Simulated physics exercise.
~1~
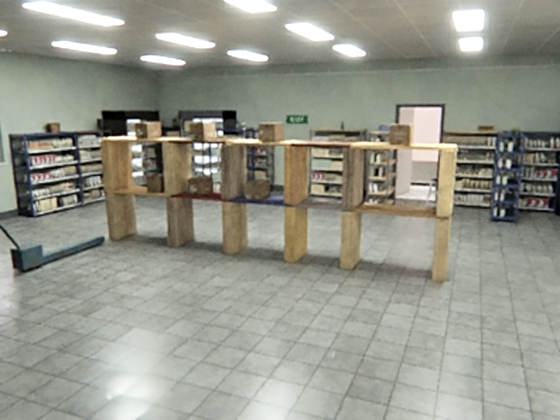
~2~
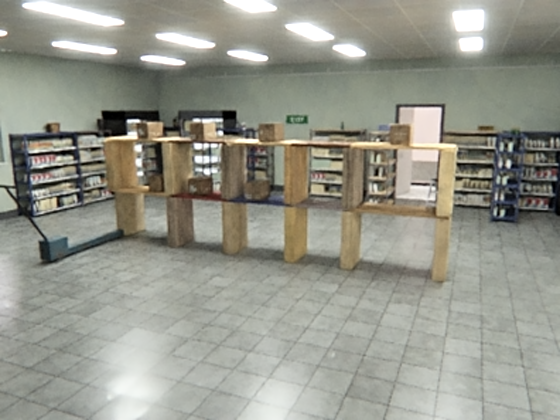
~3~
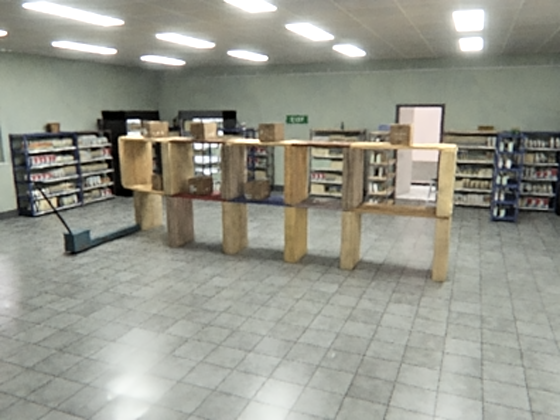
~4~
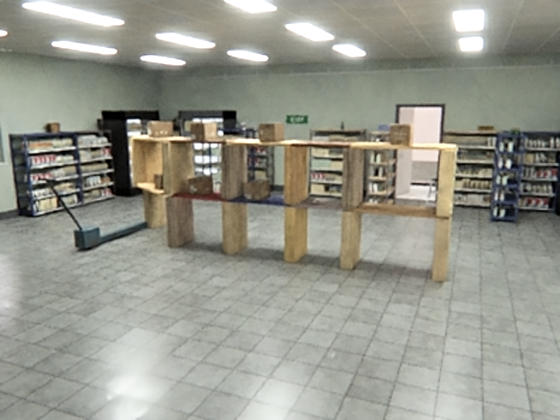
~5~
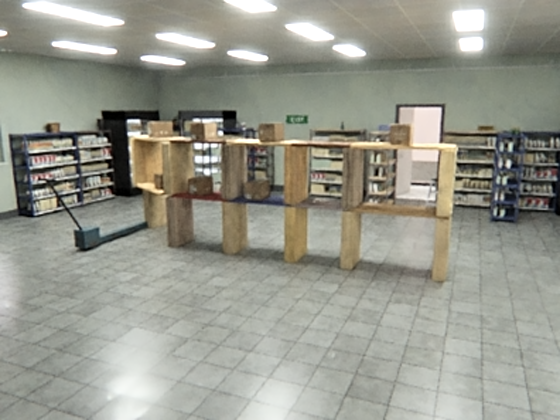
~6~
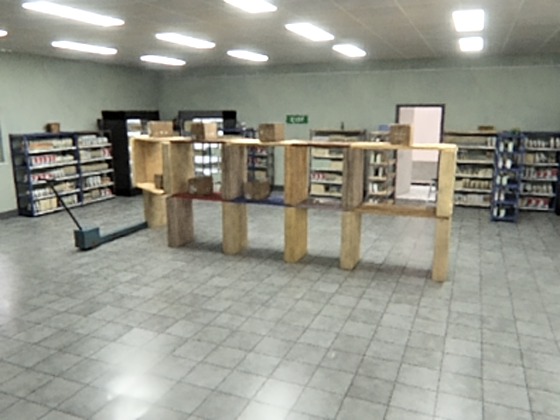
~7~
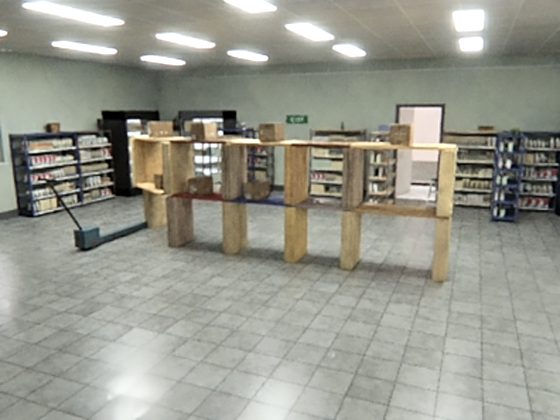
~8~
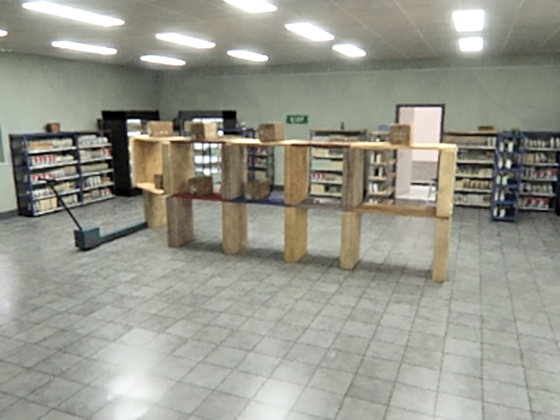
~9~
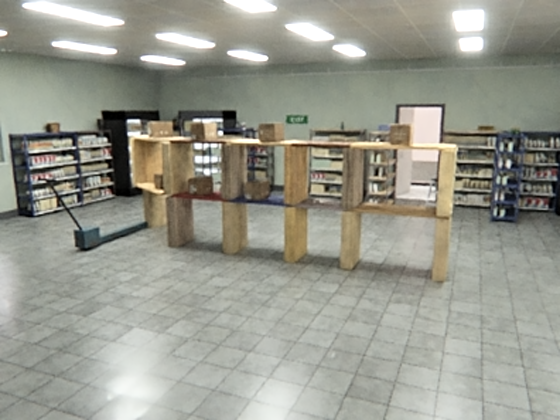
The clip opens on a long, two-tiered structure of wooden uprights and boards, with cartons on it, standing on a tiled floor in a room lined with bookshelves. A low floor jack with a long handle moves in from the left against the base of the left end. As it continues right, the end supports shift with it and the leftmost bay narrows, while the carton above also moves right. The jack then stops. Nothing falls, the red and blue boards keep their places, and the structure remains standing, squeezed together at its left end.
